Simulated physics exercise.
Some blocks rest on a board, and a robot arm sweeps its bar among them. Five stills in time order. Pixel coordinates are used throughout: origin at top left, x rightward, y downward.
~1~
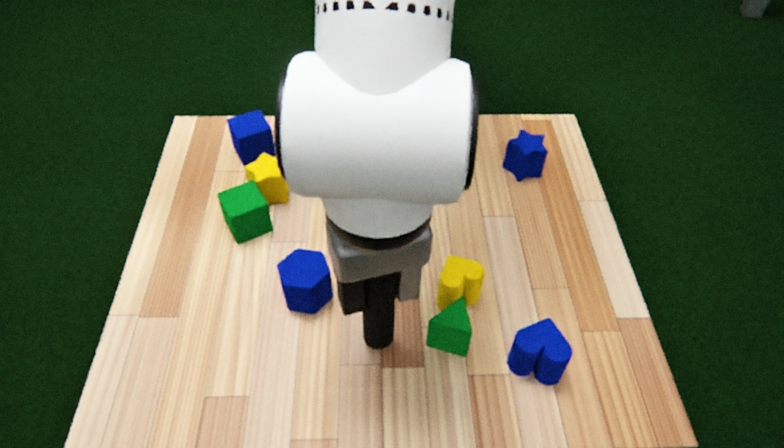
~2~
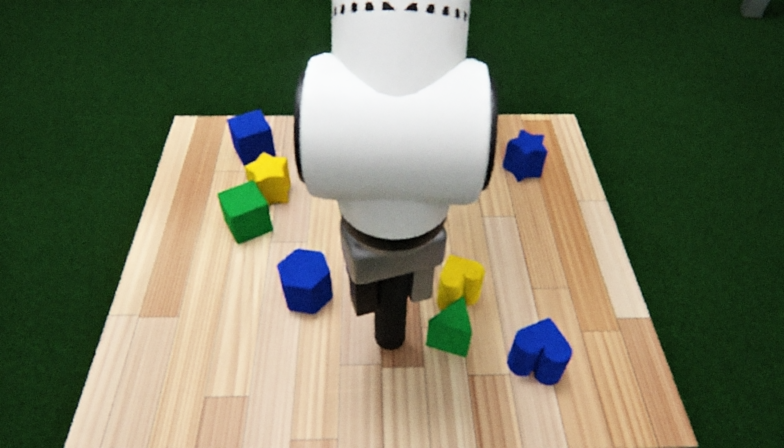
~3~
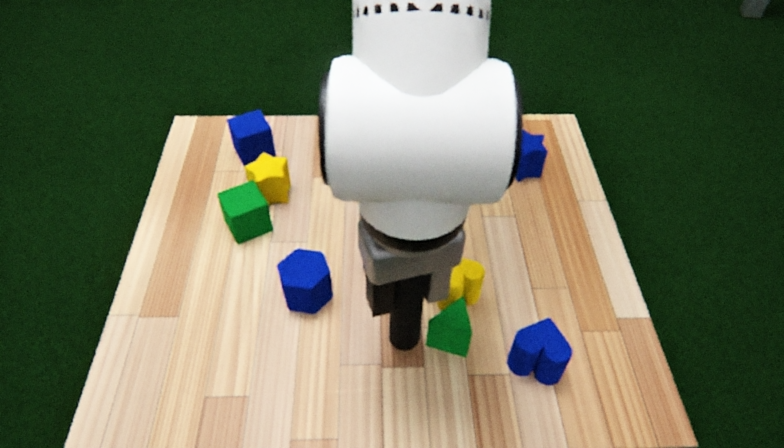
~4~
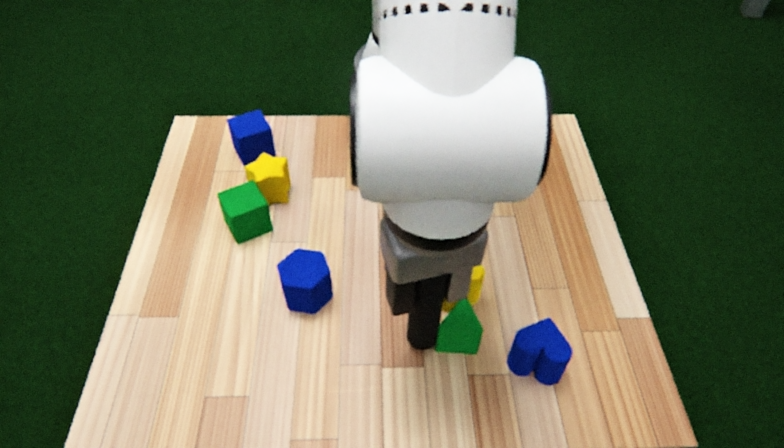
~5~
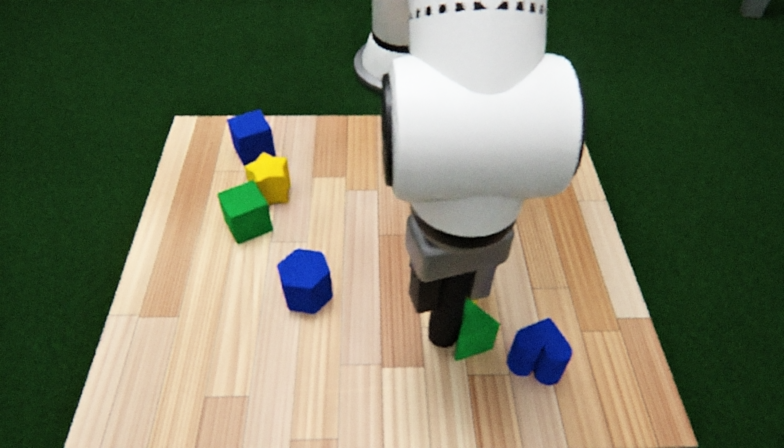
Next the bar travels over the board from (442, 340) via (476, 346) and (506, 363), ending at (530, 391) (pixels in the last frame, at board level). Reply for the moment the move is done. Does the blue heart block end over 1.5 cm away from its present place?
Yes.
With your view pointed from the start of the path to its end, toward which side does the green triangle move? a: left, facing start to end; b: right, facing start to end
a: Left, facing start to end.
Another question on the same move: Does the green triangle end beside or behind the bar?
The answer is yes.
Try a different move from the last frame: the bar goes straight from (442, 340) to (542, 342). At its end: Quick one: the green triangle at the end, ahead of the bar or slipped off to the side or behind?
The bar still has the green triangle in front of it when the path ends.
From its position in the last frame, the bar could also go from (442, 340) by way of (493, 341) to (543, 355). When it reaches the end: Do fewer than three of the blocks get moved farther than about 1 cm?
Going by the path, yes.
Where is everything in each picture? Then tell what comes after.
The first frame shows bar's lower end (379, 336); yellow heart block (461, 270); green triangle (455, 316); blue heart block (545, 340).
The second frame shows bar (390, 337); blocks still.
The third frame shows bar (404, 337); blocks still.
The fourth frame shows bar (422, 337); green triangle (462, 317).
The fifth frame shows bar (443, 335); yellow heart block hidden; green triangle (476, 319); blue heart block (545, 340).
What follows on the original path. Halfway along, bar (495, 349); green triangle (526, 317), turned 20° anticlockwise; blue heart block (554, 344).
At the end, bar (532, 386); yellow heart block still; green triangle (534, 317), turned 35° anticlockwise; blue heart block (579, 356), turned 50° anticlockwise.
